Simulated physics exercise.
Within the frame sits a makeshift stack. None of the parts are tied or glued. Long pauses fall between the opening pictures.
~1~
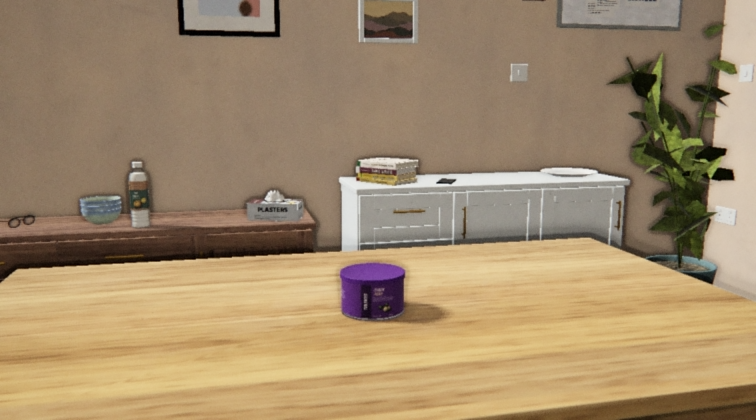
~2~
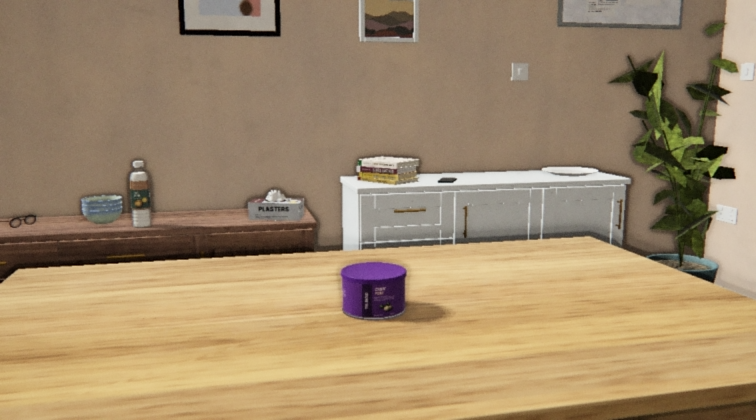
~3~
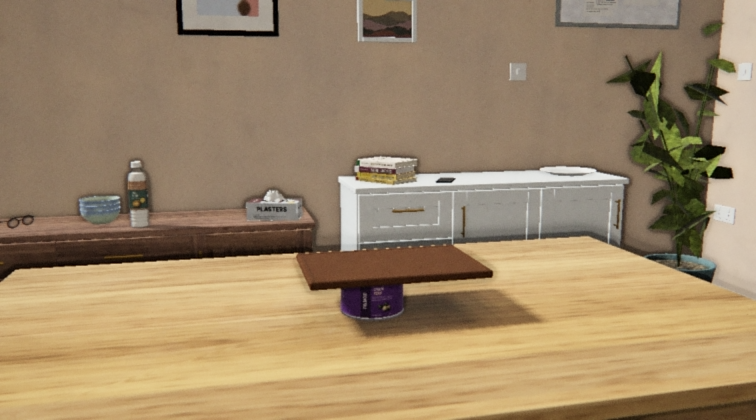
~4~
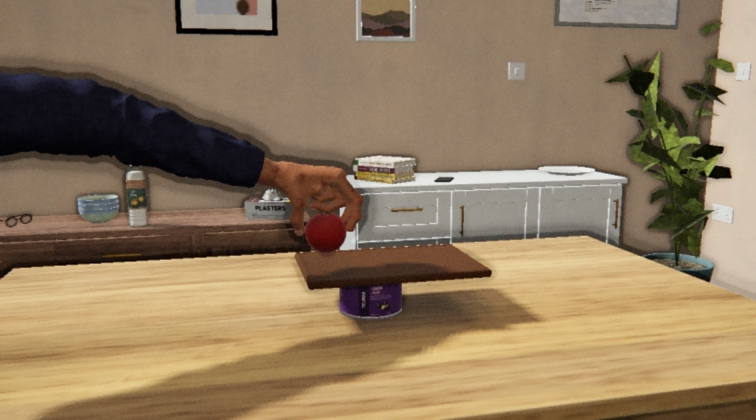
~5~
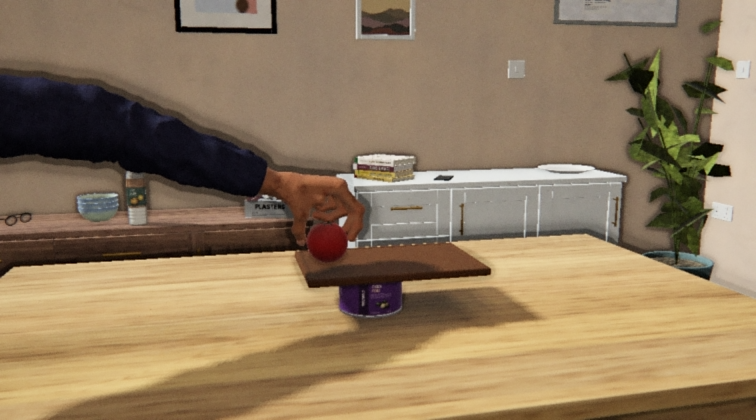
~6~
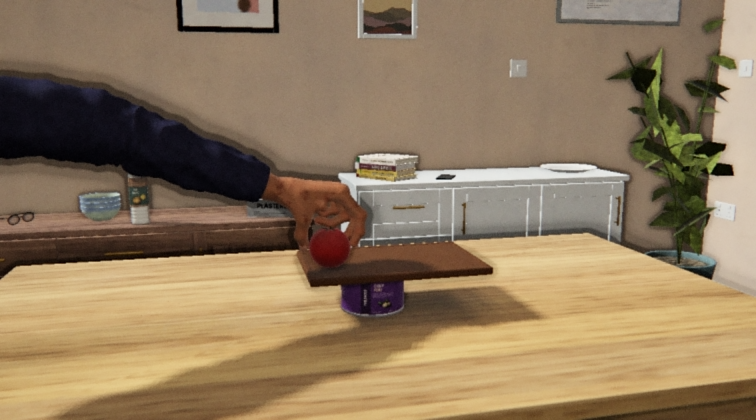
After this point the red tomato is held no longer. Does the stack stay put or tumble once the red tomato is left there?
Stable.
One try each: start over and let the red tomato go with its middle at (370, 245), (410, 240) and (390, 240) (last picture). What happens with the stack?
Try one - upright; try two - upright; try three - upright.
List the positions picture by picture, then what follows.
In the first frame, the last thing is not in view yet.
In the second frame, the last thing is not in view yet.
In the third frame, the last thing is not in view yet; brown lid (390, 265).
The fourth frame shows on its way; red tomato (326, 232); brown lid (388, 264).
The fifth frame shows on its way; red tomato (328, 242); brown lid (388, 263).
The sixth frame shows in place under the hand; red tomato (330, 247); brown lid (390, 262).
Then, 0.20 s on from there, no change.
Then, 0.40 s on from there, red tomato resting near (330, 248).
In the end, all 3 unmoved. At the end, from the last picture's camera, red tomato near (330, 248). The stack keeps its balance.
